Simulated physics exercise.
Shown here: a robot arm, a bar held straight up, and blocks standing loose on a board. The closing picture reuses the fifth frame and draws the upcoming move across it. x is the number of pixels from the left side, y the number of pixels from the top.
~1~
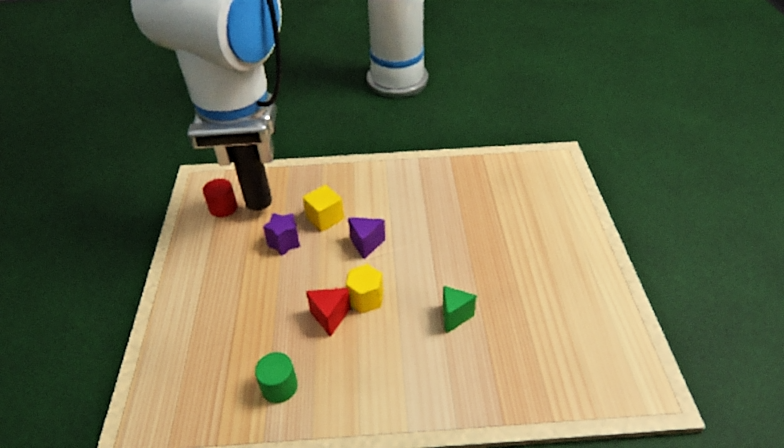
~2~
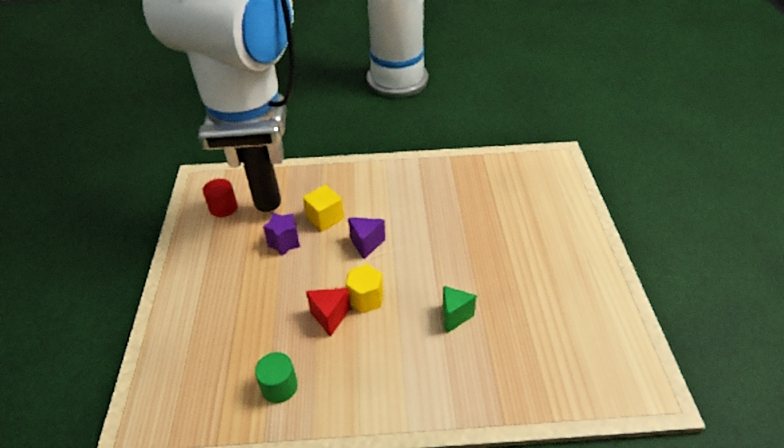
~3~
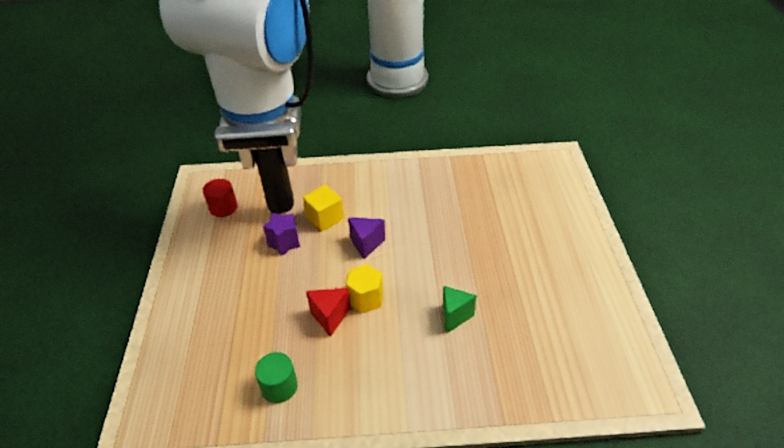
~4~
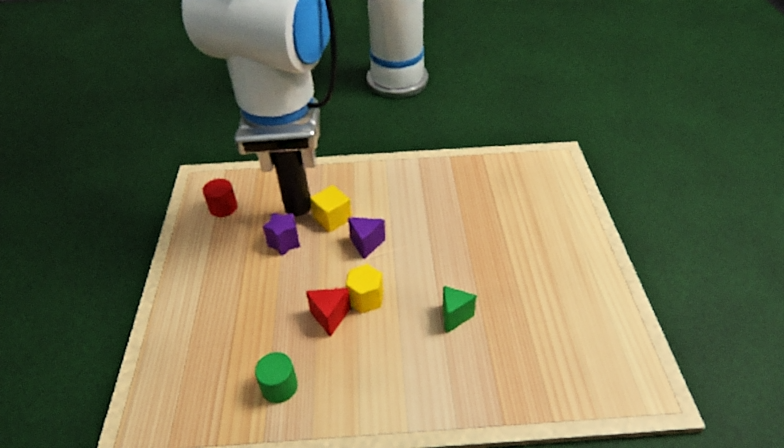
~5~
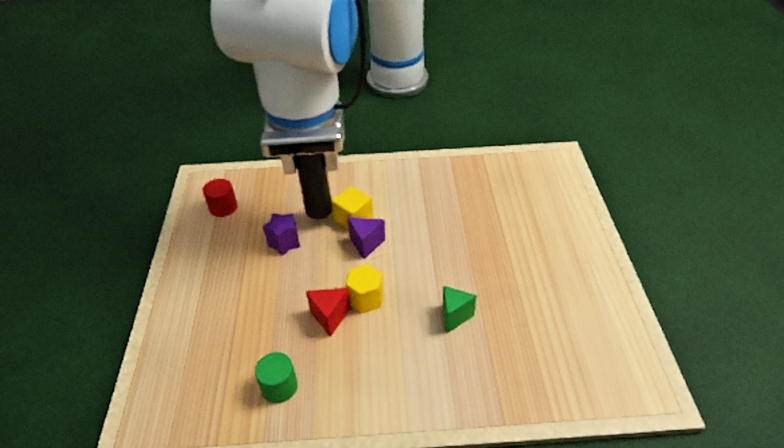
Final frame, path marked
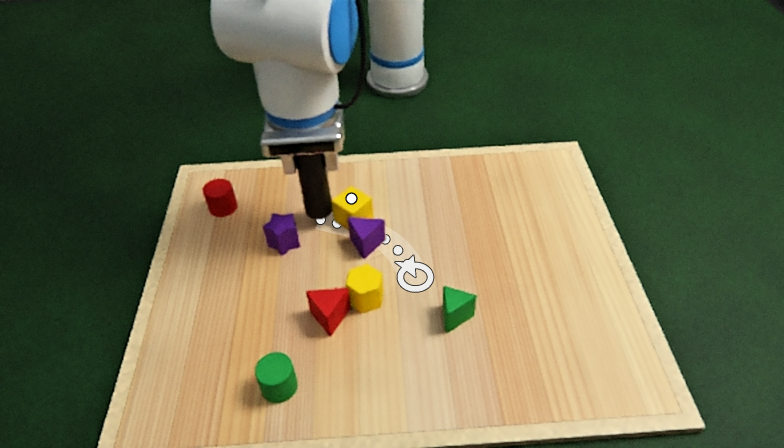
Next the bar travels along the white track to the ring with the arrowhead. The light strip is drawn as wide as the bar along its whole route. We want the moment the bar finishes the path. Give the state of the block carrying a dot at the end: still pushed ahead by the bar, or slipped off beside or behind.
I think the bar loses the block carrying a dot somewhere along the way.
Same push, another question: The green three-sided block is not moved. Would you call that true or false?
The statement is correct.
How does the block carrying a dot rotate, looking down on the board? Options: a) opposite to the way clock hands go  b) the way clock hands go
Answer: A.
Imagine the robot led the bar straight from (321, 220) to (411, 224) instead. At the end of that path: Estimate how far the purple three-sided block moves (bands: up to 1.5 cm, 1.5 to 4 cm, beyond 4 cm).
Answer: Less than 1.5 cm.
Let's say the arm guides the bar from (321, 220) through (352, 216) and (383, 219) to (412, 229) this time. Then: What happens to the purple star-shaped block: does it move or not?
Right where it was.
The drawn path runs from (321, 220) over (360, 229) and (394, 247) to (415, 277); the dot is on the yellow square.
The first path, step by step. One third of the way, bar at (359, 219); yellow square at (385, 196), turned 55° anticlockwise.
Two thirds of the way, bar at (394, 237); yellow square at (393, 197), turned 90° anticlockwise; purple three-sided block at (374, 239), turned 40° clockwise.
At the end, bar at (415, 268); purple star-shaped block not moved; yellow square at (393, 197), turned 90° anticlockwise; purple three-sided block at (374, 241), turned 50° clockwise; green three-sided block not moved.
